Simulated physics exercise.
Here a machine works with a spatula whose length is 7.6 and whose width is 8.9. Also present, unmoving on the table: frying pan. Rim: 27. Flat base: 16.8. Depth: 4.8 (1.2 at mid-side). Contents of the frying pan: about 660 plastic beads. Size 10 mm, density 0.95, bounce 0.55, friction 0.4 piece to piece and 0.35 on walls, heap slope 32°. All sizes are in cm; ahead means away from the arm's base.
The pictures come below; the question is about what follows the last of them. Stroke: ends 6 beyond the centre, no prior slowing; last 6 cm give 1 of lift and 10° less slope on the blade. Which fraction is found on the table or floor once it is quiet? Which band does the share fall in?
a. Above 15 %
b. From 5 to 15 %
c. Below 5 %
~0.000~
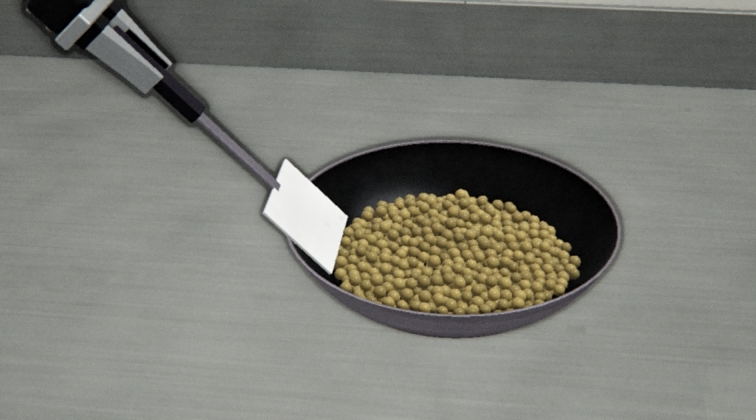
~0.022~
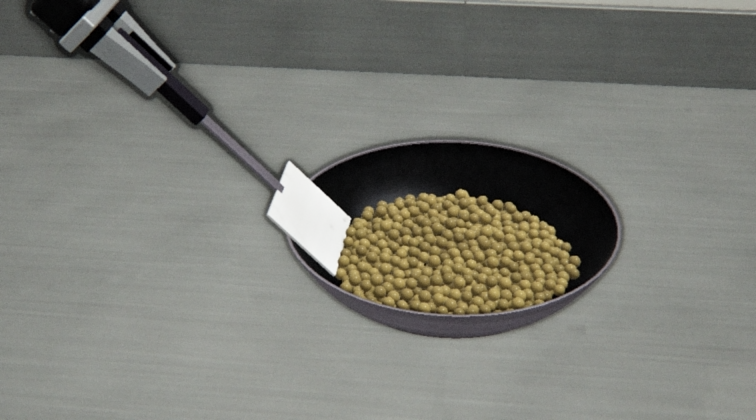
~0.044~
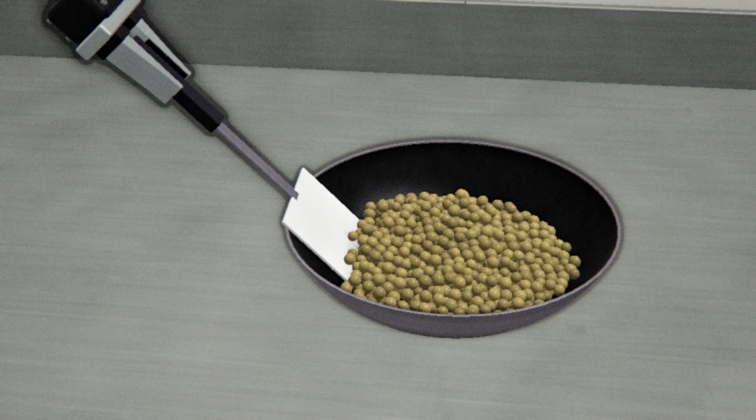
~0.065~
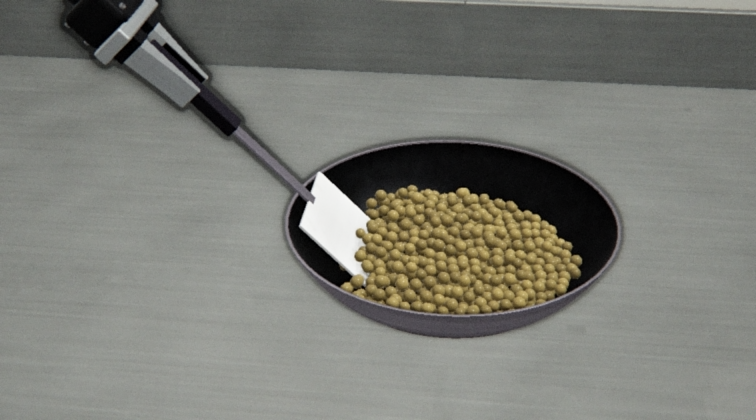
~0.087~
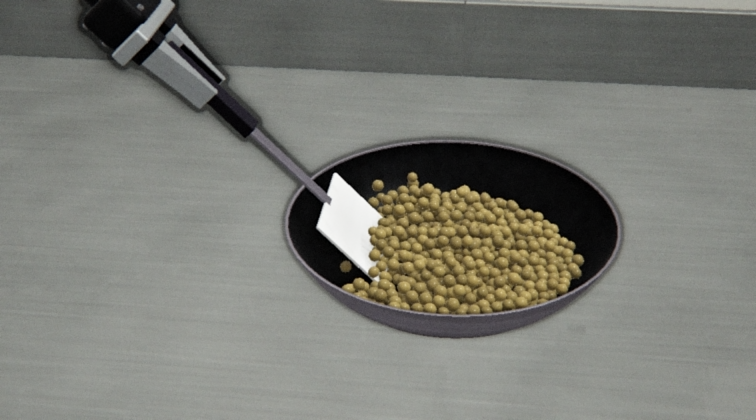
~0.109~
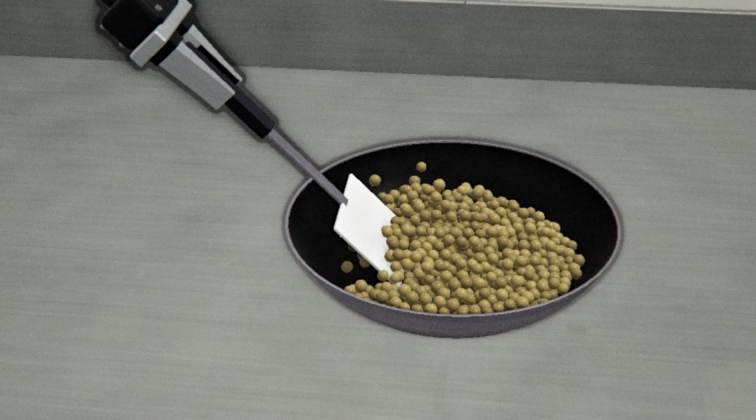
The answer is c.
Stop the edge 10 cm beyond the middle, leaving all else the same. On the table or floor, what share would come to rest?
That would give close to 15 per cent.
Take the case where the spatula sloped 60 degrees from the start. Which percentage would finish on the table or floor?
It would come to roughly 0 percent.
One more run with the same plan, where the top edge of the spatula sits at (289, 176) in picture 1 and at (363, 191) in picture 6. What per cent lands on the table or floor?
Roughly 0 %.
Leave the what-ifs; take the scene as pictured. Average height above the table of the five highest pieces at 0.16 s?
They are around 4 cm up.
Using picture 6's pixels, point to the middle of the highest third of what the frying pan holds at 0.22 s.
Centre: Approx. (502, 238) in the last view.
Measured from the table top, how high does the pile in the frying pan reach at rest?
Near 5.5 centimetres high.
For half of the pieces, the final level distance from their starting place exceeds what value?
About 4 cm.
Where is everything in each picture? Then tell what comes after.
Spatula top edge at (275, 185), sloping 46°; upper third of the load around (452, 248), from x 335 to 575, top at y 195; 662 in the frying pan, in the first picture.
Spatula top edge at (278, 187), sloping 46°; upper third of the load around (450, 248), from x 340 to 575, top at y 195, in the second picture.
Spatula top edge at (293, 194), sloping 46°; upper third of the load around (437, 247), from x 345 to 575, top at y 195, in the third picture.
Spatula top edge at (310, 198), sloping 46°; upper third of the load around (439, 245), from x 345 to 575, top at y 190, in the fourth picture.
Spatula top edge at (326, 199), sloping 46°; upper third of the load around (445, 242), from x 345 to 580, top at y 180, in the fifth picture.
Spatula top edge at (343, 200), sloping 46°; upper third of the load around (449, 242), from x 345 to 580, top at y 165; 662 in the frying pan, in the sixth picture.
After 0.16 s, sloping 46°, highest piece 5 above the table; 662 in the frying pan.
After 0.22 s, sloping 41°, highest piece 5 above the table; 662 in the frying pan.
After 0.44 s, sloping 36°, highest piece 5 above the table; 662 in the frying pan.
After 1.49 s, sloping 36°, highest piece 5 above the table; 662 in the frying pan.
At rest, 662 in the frying pan. That is 0 % on the table or floor.
